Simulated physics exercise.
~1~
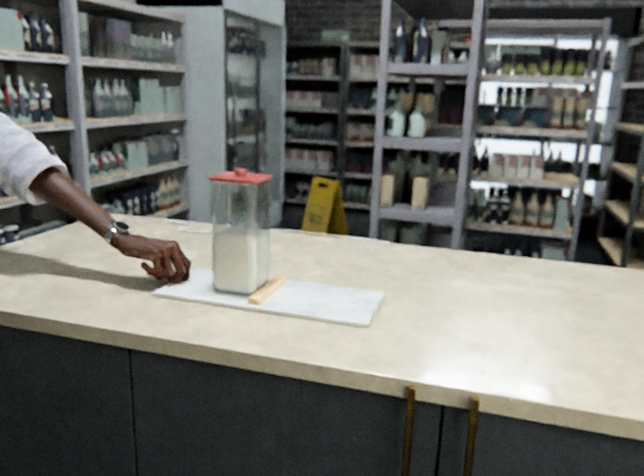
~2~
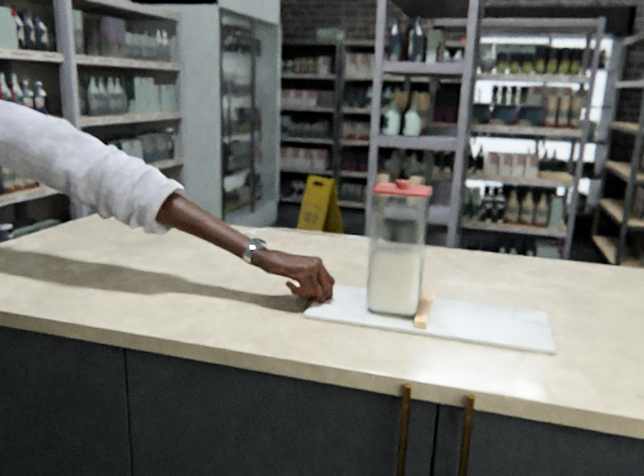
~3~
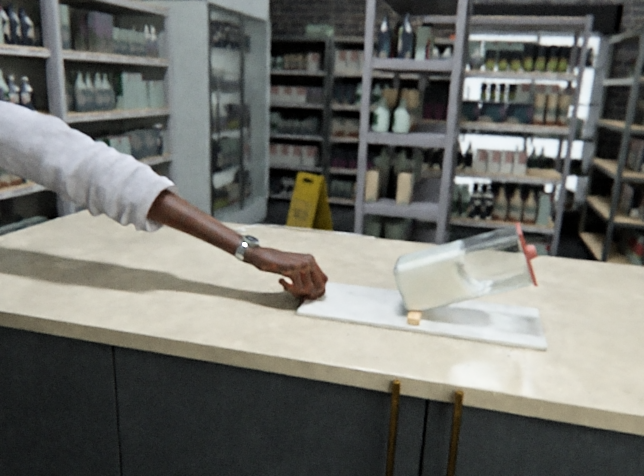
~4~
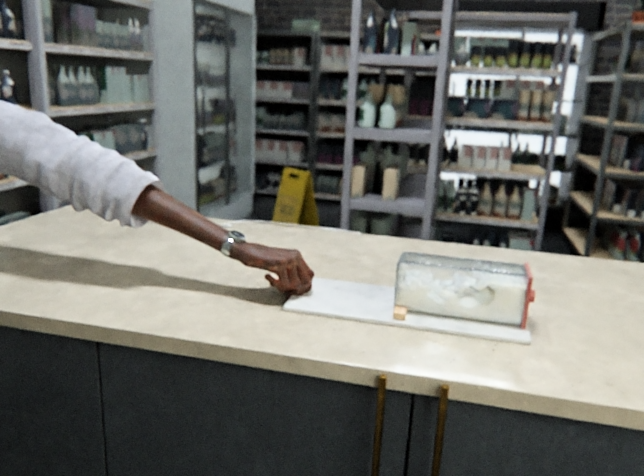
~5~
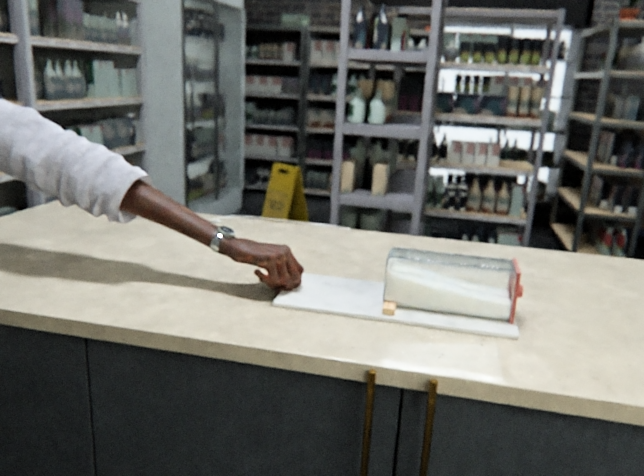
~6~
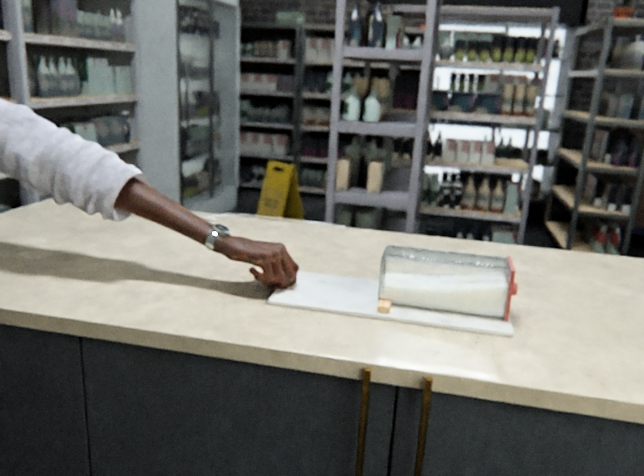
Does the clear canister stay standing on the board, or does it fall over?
The canister falls over. It tips to the right over the small wooden strip and ends up lying on its side on the board.
In a shop lined with shelves of bottles, a hand slid a white board carrying a tall clear canister of white liquid to the right across a counter, and the canister tipped over a small wooden strip and ended up lying on its side.
